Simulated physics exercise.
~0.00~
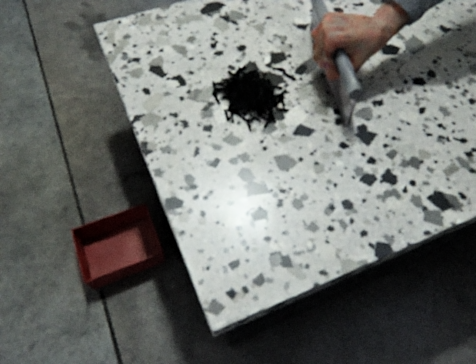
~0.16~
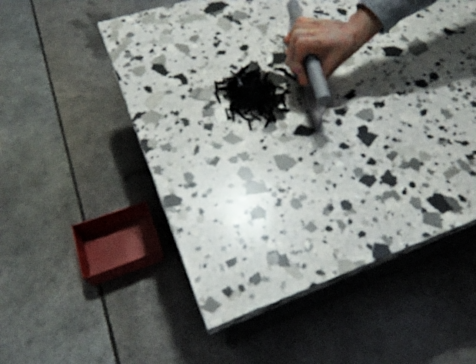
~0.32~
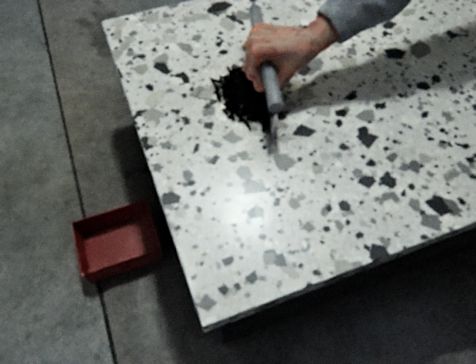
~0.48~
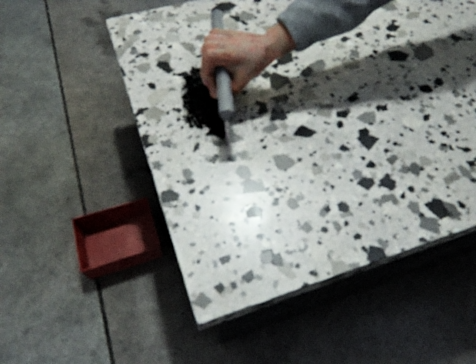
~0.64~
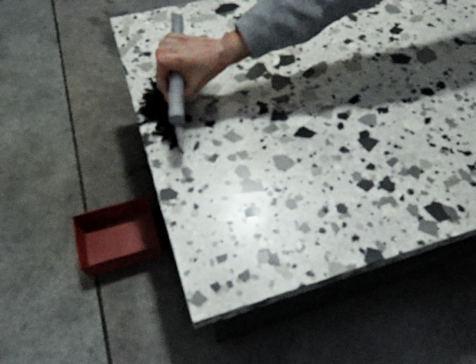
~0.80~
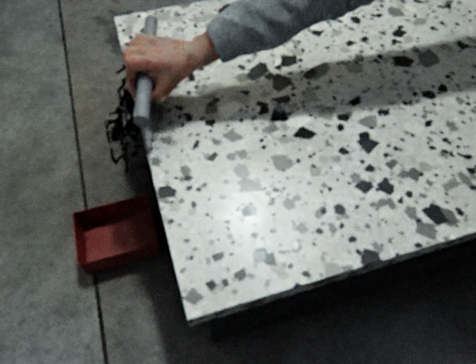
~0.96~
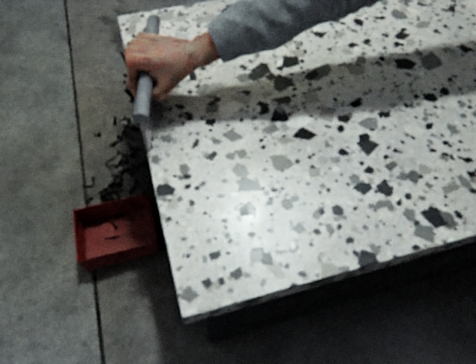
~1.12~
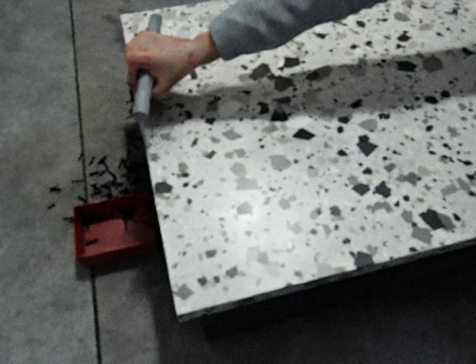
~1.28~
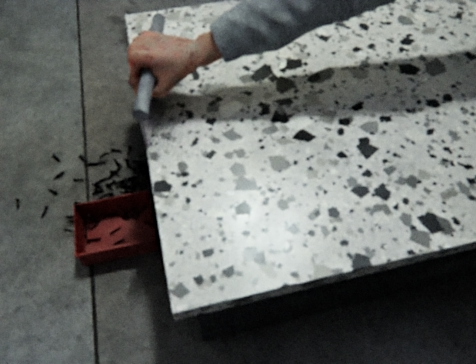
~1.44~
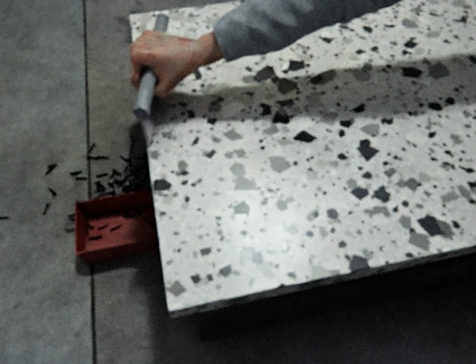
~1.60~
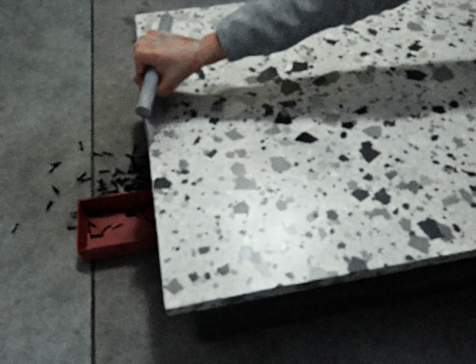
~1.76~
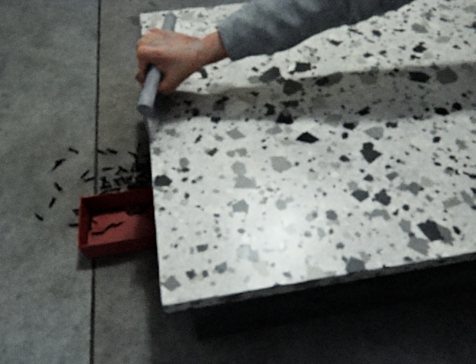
A pile of small black screws was pushed left across a speckled tabletop by a hand holding a gray scraper until it spilled over the edge, and while a few landed in the red tin below, most ended up scattered on the floor around it.
